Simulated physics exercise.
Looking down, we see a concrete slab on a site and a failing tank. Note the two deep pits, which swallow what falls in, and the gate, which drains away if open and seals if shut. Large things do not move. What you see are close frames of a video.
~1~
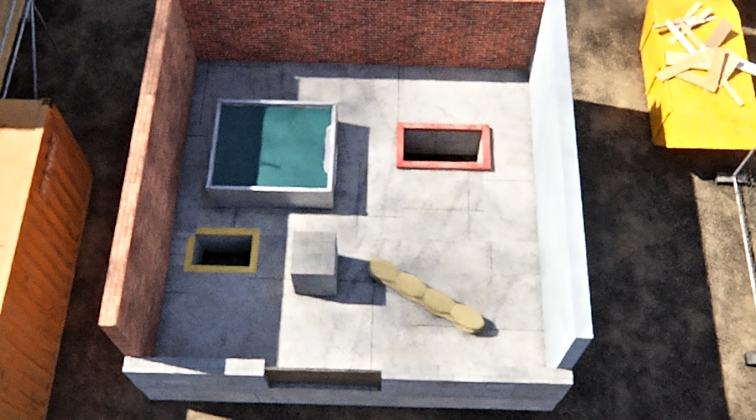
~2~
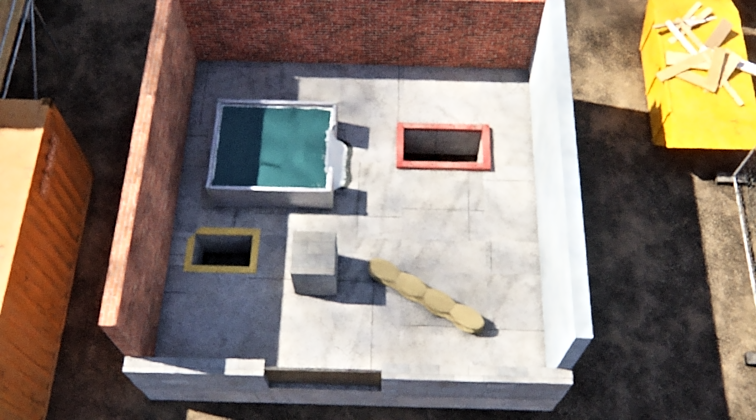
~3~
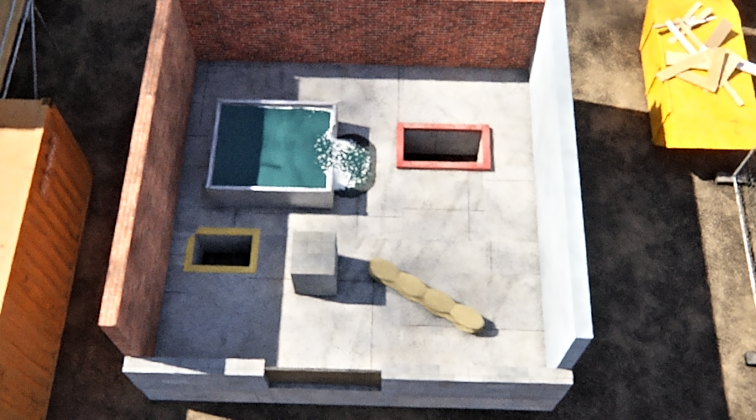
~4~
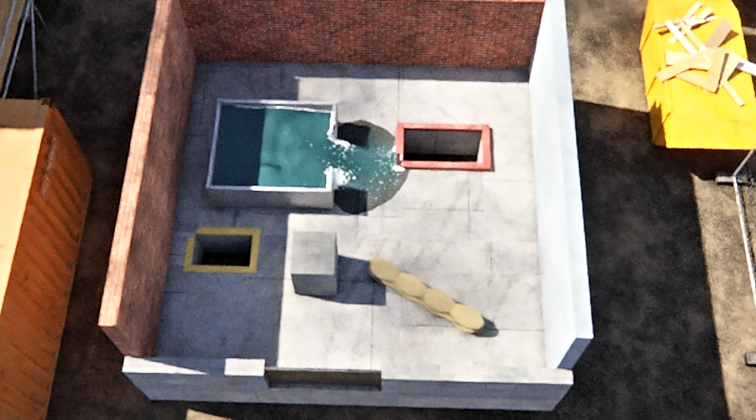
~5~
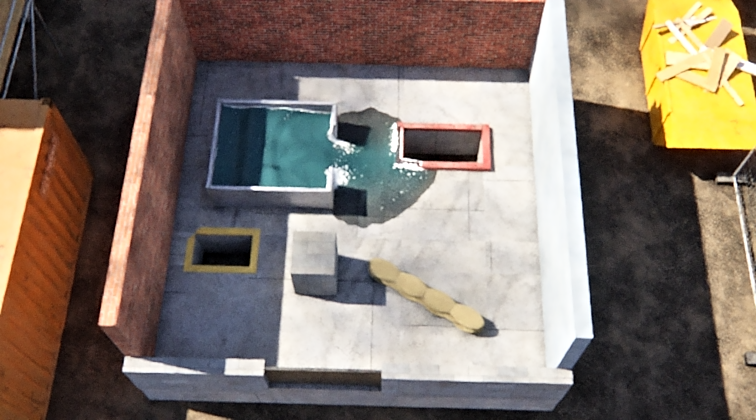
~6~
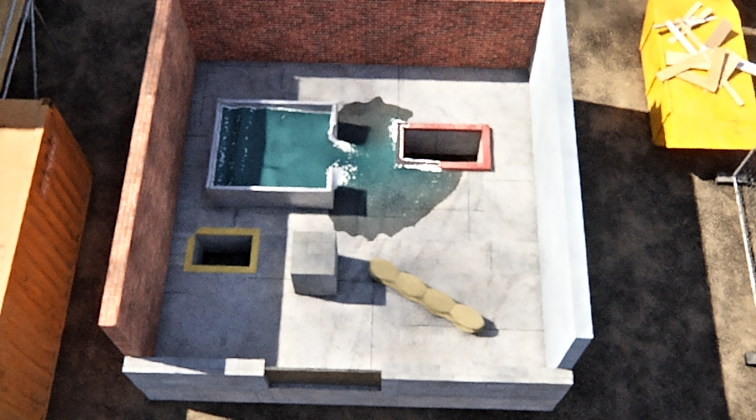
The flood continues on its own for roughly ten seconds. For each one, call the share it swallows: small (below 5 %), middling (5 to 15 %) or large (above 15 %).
Calls: Gate - small; red pit - large; yellow pit - small.
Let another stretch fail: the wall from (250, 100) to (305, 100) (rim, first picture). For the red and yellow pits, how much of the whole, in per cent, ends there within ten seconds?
Per cent: Red 0, yellow 14.
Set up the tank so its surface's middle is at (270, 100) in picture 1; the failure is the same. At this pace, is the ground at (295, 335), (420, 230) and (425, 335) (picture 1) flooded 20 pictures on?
In sequence: Unflooded, next inundated, then unflooded.
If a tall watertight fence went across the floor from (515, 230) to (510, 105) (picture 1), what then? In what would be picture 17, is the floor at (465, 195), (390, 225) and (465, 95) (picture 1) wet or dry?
In the order you listed them: Soaked, soaked, soaked.
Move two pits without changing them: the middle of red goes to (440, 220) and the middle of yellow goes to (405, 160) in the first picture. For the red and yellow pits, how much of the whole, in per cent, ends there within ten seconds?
The red pit takes around 4 percent, while the yellow pit takes around 45 percent.
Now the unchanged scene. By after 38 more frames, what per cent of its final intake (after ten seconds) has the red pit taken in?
Around 95 in a hundred.
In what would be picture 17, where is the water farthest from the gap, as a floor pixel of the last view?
My guess is roughly (542, 327).
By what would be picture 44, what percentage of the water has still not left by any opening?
I make it around 84 per cent.
A moment on, water covers 25 % of the floor; the gate 0 %, the red pit 5 %, the yellow pit 0 %.
Next, water covers 35 % of the floor; the gate 0 %, the red pit 10 %, the yellow pit 0 %.
Then, water covers 40 % of the floor; the gate 0 %, the red pit 14 %, the yellow pit 0 %.
Later, water covers 65 % of the floor; the gate 0 %, the red pit 16 %, the yellow pit 0 %.
In the end, water covers 85 % of the floor; the gate 0 %, the red pit 17 %, the yellow pit 1 %.
